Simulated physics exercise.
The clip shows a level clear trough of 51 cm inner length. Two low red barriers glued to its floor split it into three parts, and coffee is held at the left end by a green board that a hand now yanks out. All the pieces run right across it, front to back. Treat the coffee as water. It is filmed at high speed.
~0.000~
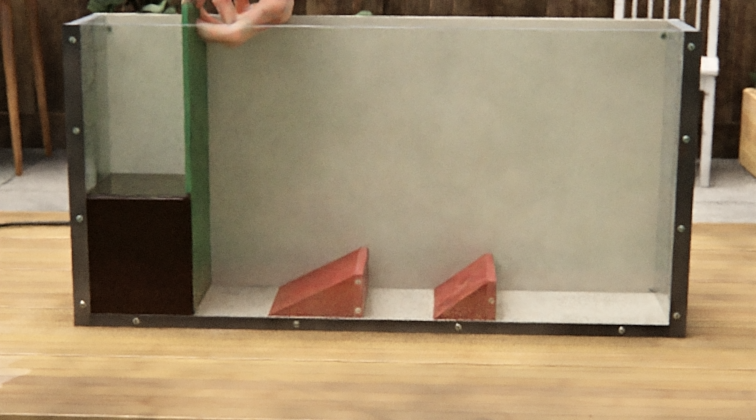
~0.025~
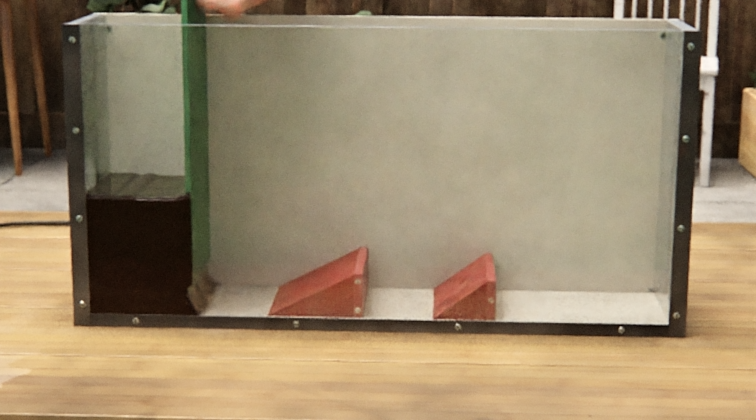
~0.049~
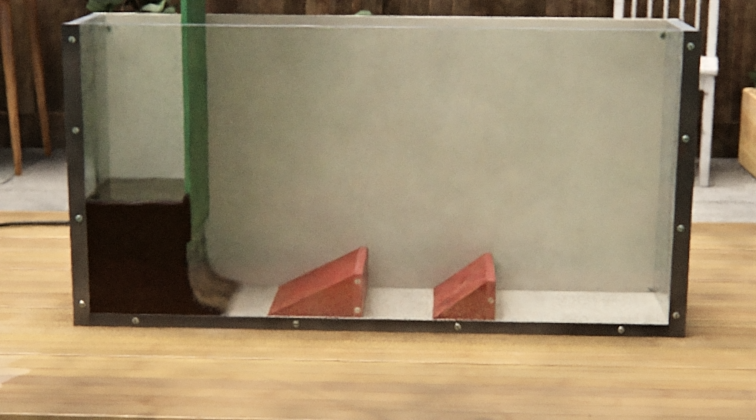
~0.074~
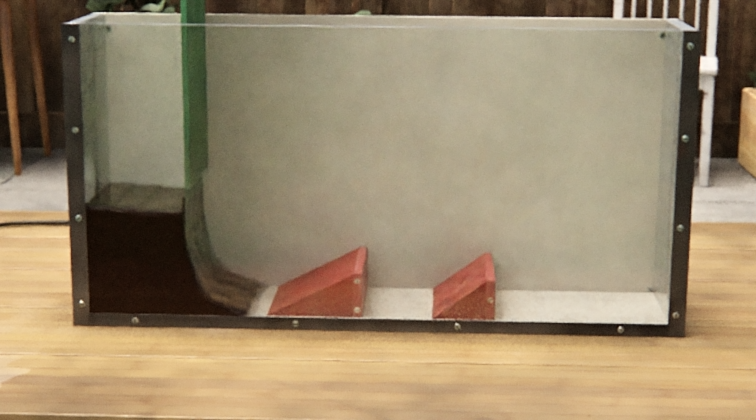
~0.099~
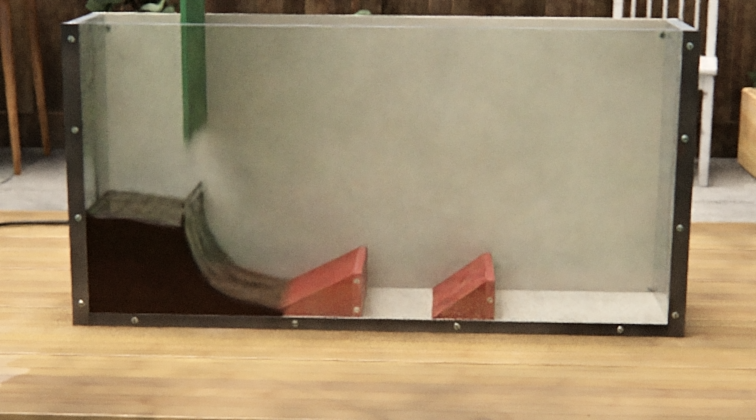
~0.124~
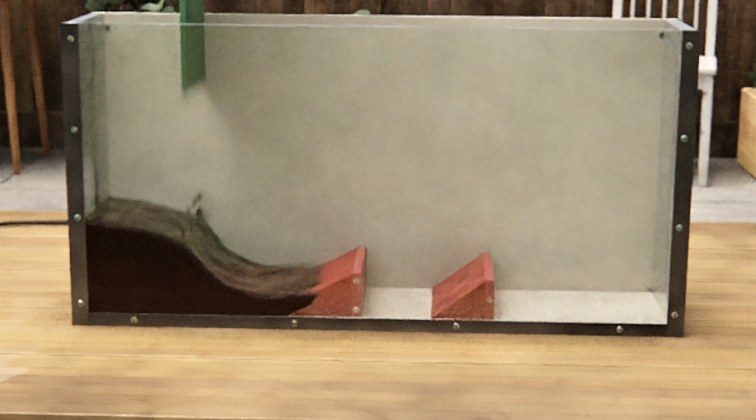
Dark coffee surges rightward from the left end of a clear, dark-framed trough on a wooden table, seen side-on by a still camera, with chairs behind. A hand pulls a green board upward and leaves view, while two red ramped blocks sit apart on the pale floor. The coffee slips beneath the rising board, spreads in a curved slope and climbs the nearer block's ramp.
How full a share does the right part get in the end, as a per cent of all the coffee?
About 22 per cent.
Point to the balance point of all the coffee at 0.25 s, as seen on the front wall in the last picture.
Around (230, 284).
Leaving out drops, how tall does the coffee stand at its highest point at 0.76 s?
Roughly 3.0 cm up.
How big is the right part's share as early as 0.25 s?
Near 0 in a hundred.
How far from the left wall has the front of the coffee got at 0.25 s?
About 32 cm.
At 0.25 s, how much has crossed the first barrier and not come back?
Some 16 per cent.
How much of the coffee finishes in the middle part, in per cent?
Near 22 in a hundred.
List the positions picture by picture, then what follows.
In the first picture, the surface at the left wall is at (94, 196); the front along the floor is at (187, 312); the board's lower edge is at (191, 313); the first barrier (ramped) has its top at (358, 276); the second barrier (ramped) has its top at (492, 283).
In the second picture, the surface at the left wall is at (93, 197); the front along the floor is at (200, 312); the board's lower edge is at (190, 285).
In the third picture, the surface at the left wall is at (93, 201); the front along the floor is at (223, 312); the board's lower edge is at (189, 238).
In the fourth picture, the surface at the left wall is at (93, 207); the front along the floor is at (249, 313); the board's lower edge is at (187, 192).
In the fifth picture, the surface at the left wall is at (93, 215); the front along the floor is at (276, 313); the board's lower edge is at (186, 144).
In the sixth picture, the surface at the left wall is at (93, 222); the front along the floor is at (282, 313); the board is clear.
Then, 0.25 s in, the shares are 85, 15 and 0 per cent from left to right.
Then, 0.43 s in, the shares are 63, 22 and 15 per cent from left to right.
Then, 0.76 s in, the shares are 57, 21 and 22 per cent from left to right.
Finally, the split from left to right is 55, 22 and 22 per cent.
